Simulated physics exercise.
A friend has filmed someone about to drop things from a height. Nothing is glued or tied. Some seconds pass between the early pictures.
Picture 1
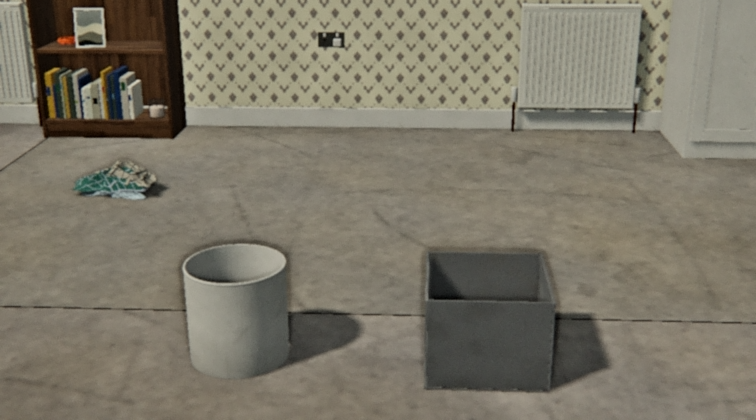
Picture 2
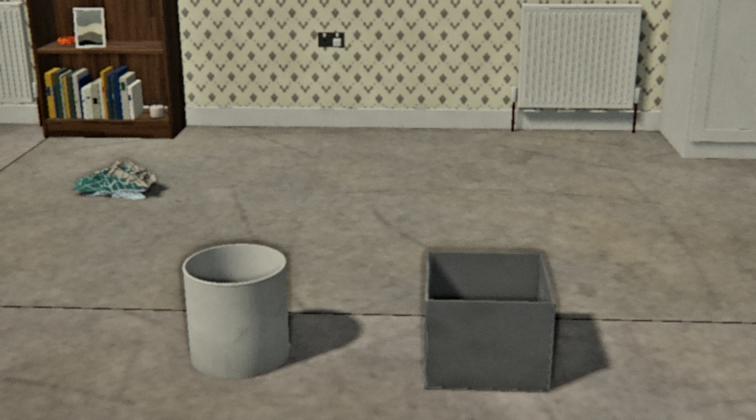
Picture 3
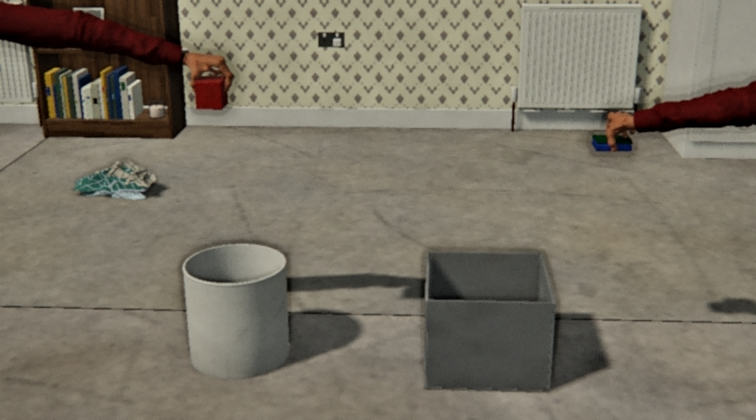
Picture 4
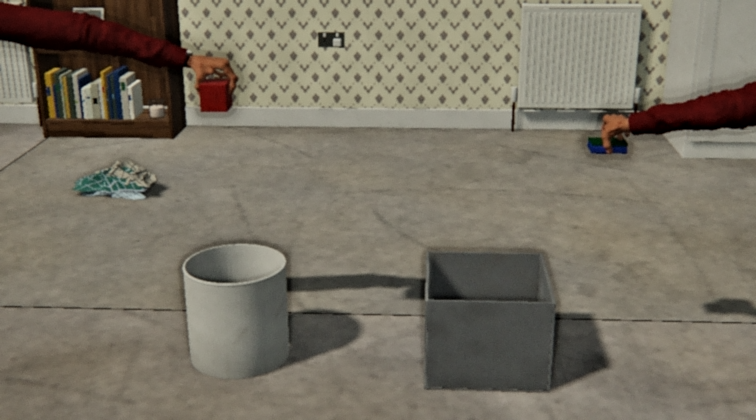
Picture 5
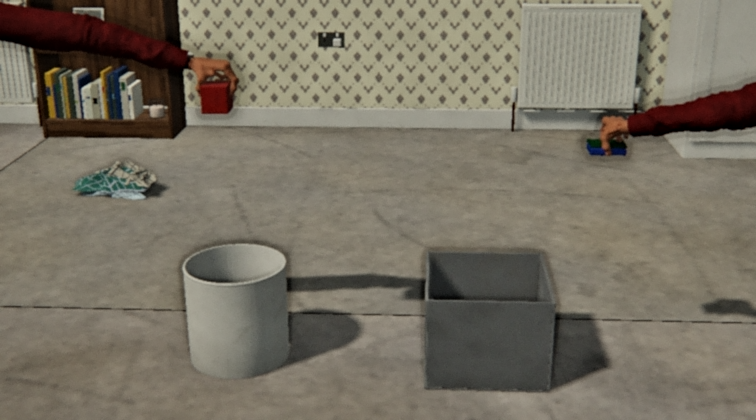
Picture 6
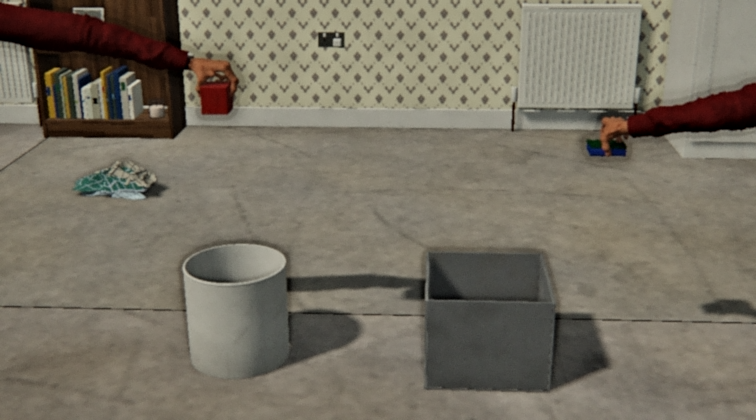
We see a pale round bucket and a dark square crate on a grey floor; two red-sleeved arms appear from either side, holding a red block at left and a blue sponge at right, then shift slightly and stay nearly still.
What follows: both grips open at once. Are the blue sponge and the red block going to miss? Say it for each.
In the end the blue sponge ends up outside, the red block drops into the container.
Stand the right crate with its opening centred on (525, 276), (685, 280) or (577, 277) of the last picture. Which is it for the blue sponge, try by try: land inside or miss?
In turn it ends up outside; misses; drops into the container.
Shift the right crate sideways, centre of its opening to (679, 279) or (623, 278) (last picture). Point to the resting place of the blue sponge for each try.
Resting at (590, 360) and (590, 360).
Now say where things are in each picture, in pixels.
The first frame shows right crate (485, 319).
The second frame shows left bucket (238, 309).
The third frame shows still on the way; blue sponge (612, 143); right crate (485, 319).
The fourth frame shows still on the way; red block (216, 95); left bucket (238, 309).
The fifth frame shows still on the way; blue sponge (606, 148); right crate (485, 319).
The sixth frame shows in place, still held; blue sponge (606, 148); red block (217, 98); left bucket (238, 309).
Then, 0.26 s after the last picture, blue sponge falling near (600, 230); red block falling near (222, 181).
At rest, the blue sponge misses, near (589, 359); the red block lands inside, near (233, 341).
